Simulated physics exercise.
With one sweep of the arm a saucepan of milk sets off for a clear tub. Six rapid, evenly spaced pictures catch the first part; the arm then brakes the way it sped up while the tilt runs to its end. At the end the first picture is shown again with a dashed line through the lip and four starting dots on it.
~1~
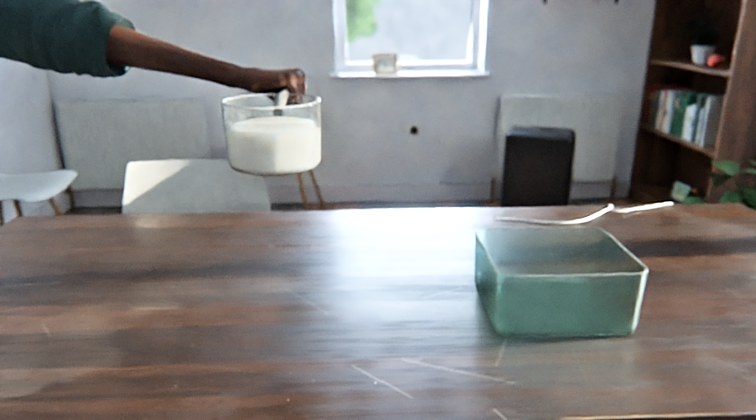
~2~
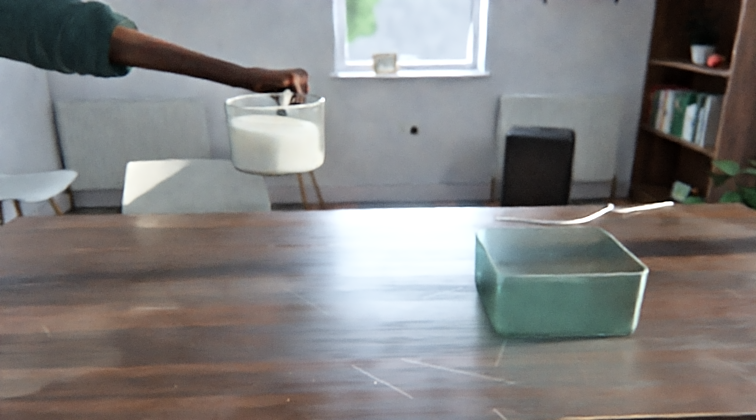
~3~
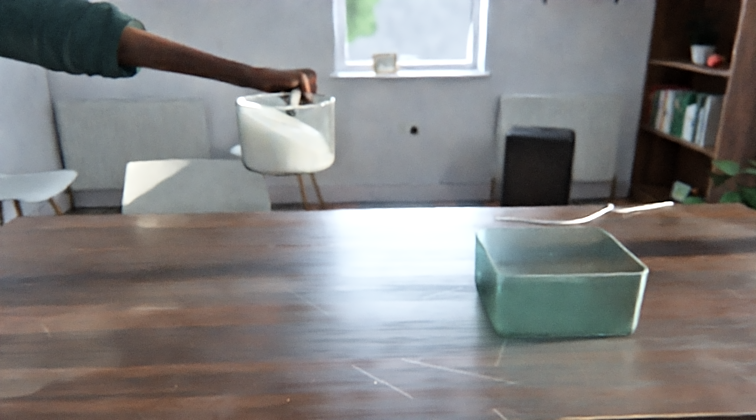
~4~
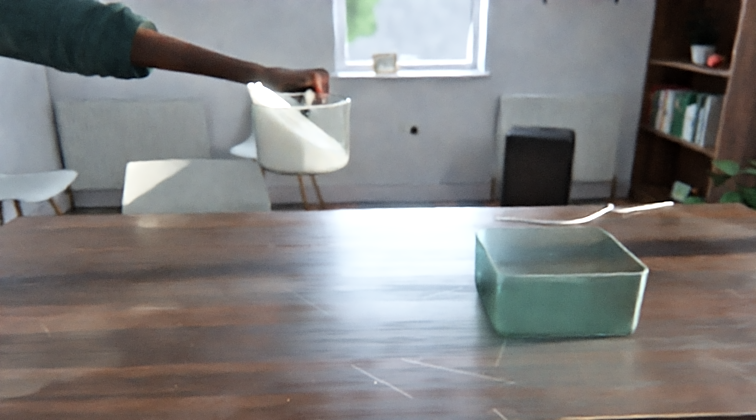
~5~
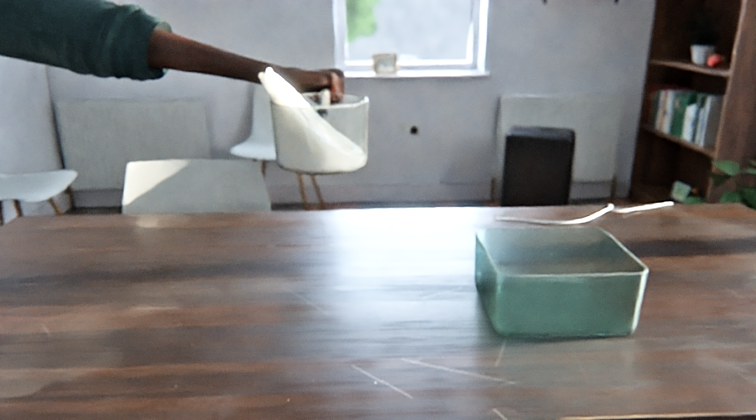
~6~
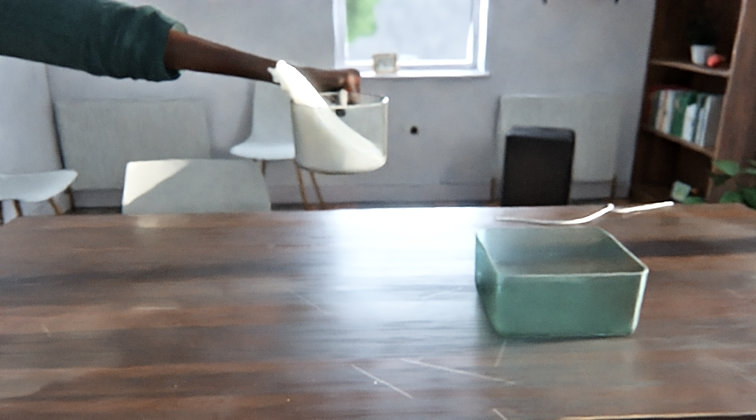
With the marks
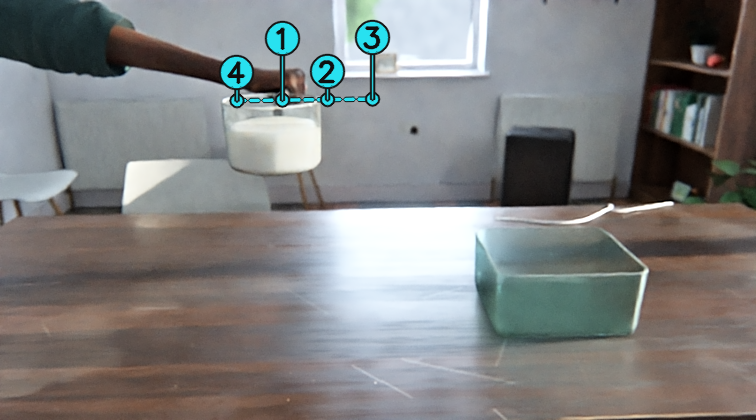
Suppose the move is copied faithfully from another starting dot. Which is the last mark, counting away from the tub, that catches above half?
Choose 3.
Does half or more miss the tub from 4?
Yes, that goes wrong.
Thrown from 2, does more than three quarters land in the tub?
No, less.
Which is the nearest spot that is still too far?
2.
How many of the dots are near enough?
One.
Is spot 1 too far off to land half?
Yes.
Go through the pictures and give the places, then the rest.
In the first frame, upright, lip at (317, 99); tub from (493, 334) to (634, 330); nothing has left yet.
In the second frame, upright, lip at (321, 99); nothing has left yet.
In the third frame, upright, lip at (331, 99); nothing has left yet.
In the fourth frame, upright, lip at (347, 99); milk is over the rim, down to (261, 100).
In the fifth frame, upright, lip at (365, 99); milk is over the rim, down to (282, 100).
In the sixth frame, upright, lip at (385, 98); milk is over the rim, down to (310, 99).
On the marked copy, 1 at (282, 100); 2 at (327, 99); 3 at (372, 99); 4 at (236, 100).
With 1, about 2 % lands in the tub, 97 % falls short.
With 2, about 30 % lands in the tub, 65 % falls short and 4 % goes beside or beyond.
With 3, about 84 % lands in the tub, 10 % falls short and 6 % goes beside or beyond.
With 4, about 0 % lands in the tub, 100 % falls short.
